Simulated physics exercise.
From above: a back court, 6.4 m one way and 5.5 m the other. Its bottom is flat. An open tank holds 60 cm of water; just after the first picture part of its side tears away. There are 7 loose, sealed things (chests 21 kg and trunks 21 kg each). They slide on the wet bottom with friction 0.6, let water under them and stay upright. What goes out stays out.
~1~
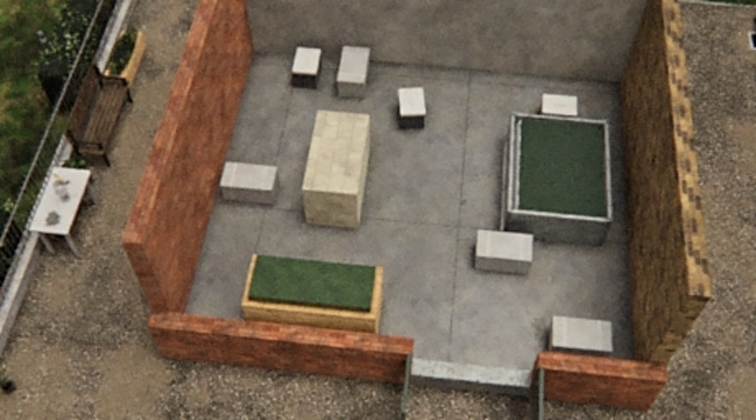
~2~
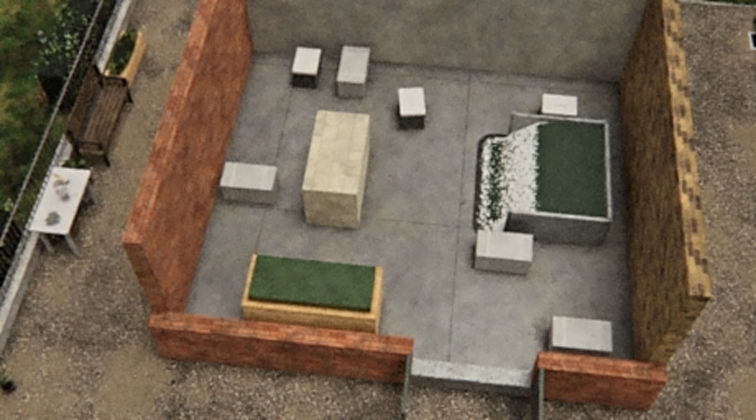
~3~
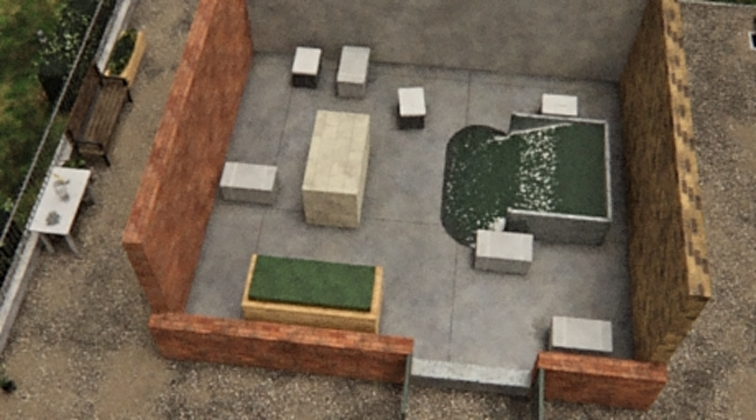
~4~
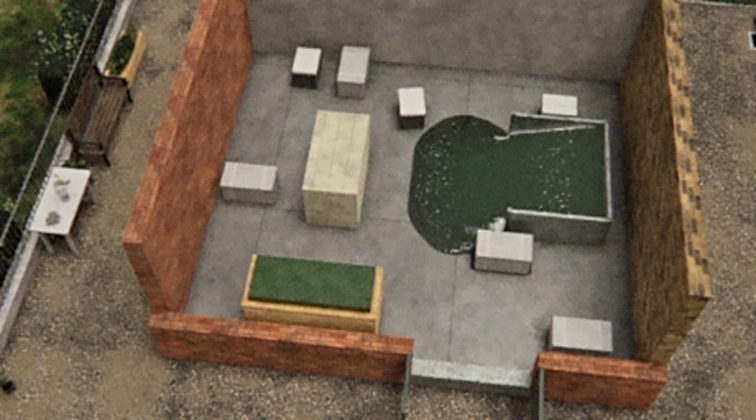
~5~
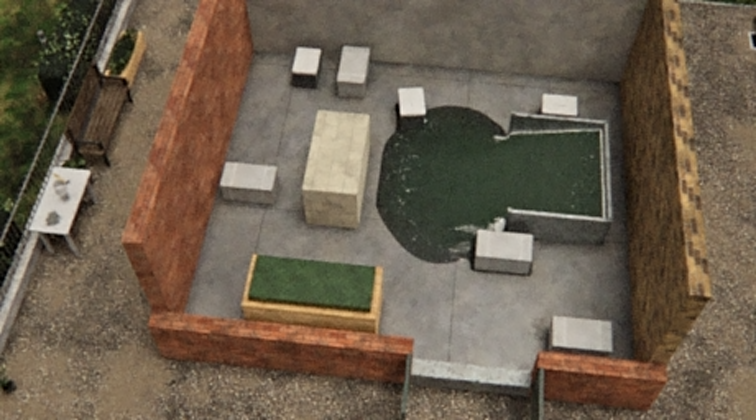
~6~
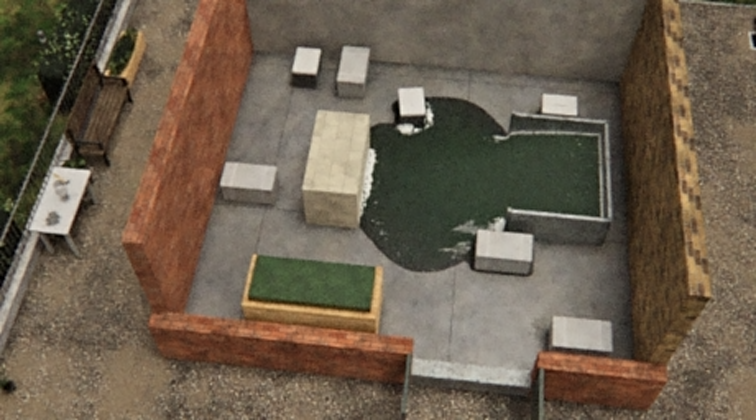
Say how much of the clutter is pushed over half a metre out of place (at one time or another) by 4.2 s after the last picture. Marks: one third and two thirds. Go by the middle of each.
It is from one to two thirds.
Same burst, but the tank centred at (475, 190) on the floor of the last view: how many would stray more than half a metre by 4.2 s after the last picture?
Then 4.
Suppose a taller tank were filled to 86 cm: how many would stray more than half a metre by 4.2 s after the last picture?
In that case 4 of them.
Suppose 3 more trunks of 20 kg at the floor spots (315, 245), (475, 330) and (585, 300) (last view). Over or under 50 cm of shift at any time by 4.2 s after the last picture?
In turn: Over, under, under.
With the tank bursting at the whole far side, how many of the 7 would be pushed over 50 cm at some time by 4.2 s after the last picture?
Then 5.
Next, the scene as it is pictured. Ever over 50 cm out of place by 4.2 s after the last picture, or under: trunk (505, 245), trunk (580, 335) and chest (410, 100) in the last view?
In turn: Less, under, past it.
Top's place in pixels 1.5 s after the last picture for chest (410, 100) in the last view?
Around (360, 67).
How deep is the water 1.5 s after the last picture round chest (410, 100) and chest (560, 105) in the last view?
Roughly 10 and 0 cm.
Then, 0.4 s after the last picture 0 of 7 are over 50 cm from their spots; 0 afloat.
Then, 1.5 s after the last picture 1 of 7 are over 50 cm from their spots; 1 afloat.
Then, 2.8 s after the last picture 3 of 7 are over 50 cm from their spots; 3 afloat.
Then, 4.2 s after the last picture 3 of 7 are over 50 cm from their spots, and 3 have been at some point; 2 afloat.
